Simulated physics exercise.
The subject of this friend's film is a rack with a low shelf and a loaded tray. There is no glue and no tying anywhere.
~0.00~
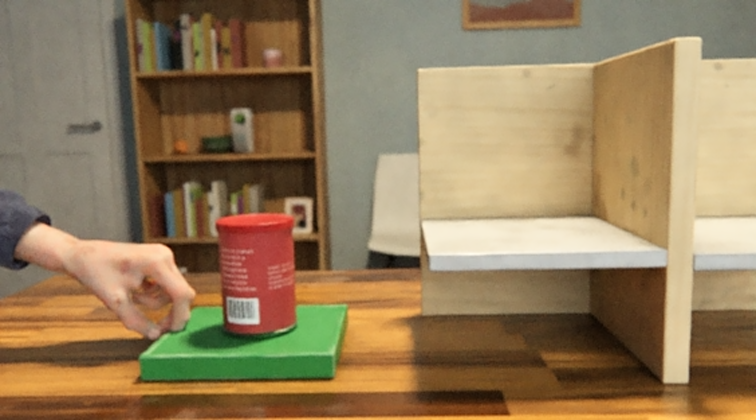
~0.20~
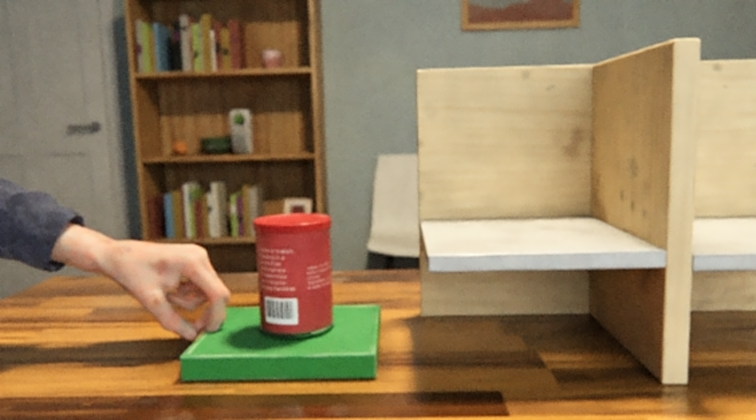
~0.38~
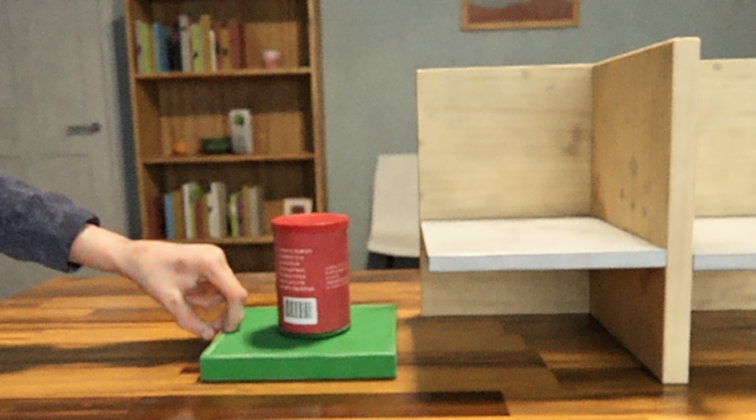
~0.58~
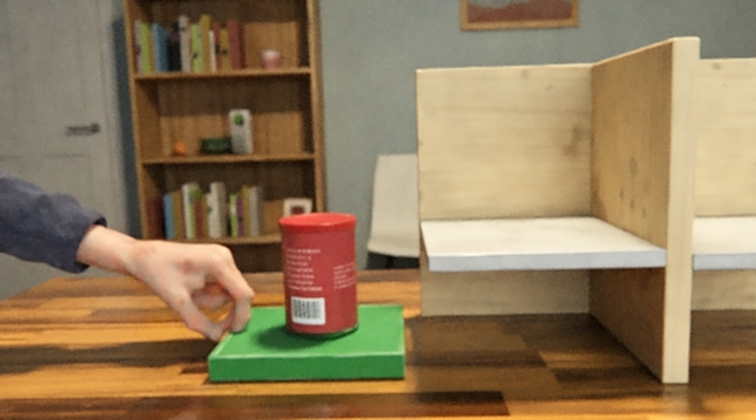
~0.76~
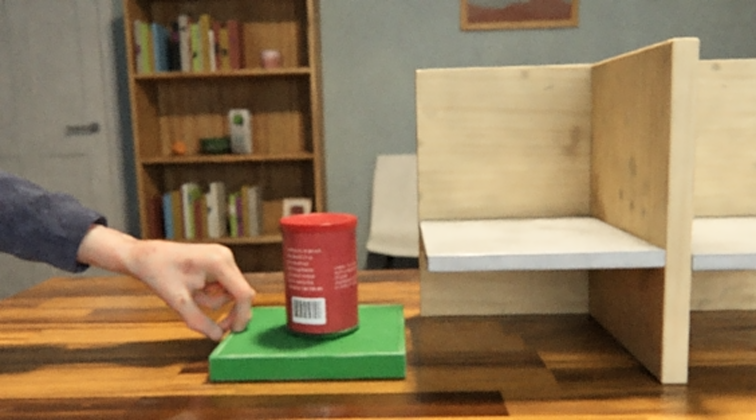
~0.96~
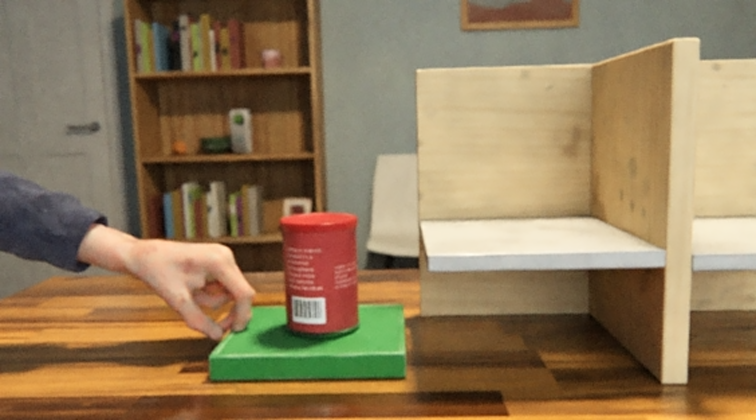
A hand slides a green tray carrying a red tin rightward across a wooden table.
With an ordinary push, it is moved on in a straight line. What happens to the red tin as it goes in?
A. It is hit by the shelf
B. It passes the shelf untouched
(A) It is hit by the shelf.
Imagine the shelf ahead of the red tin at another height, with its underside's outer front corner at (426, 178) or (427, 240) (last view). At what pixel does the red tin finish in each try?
First setting: About (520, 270); second: About (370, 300).
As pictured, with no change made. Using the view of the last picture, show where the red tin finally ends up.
Roughly (320, 313).
Around 2.76 s, red tin leaning 12° off how it started near (388, 270).
Around 3.14 s, red tin leaning 48° off how it started near (372, 286).
Finally (3.8 s), the red tin is knocked back, near (320, 313).
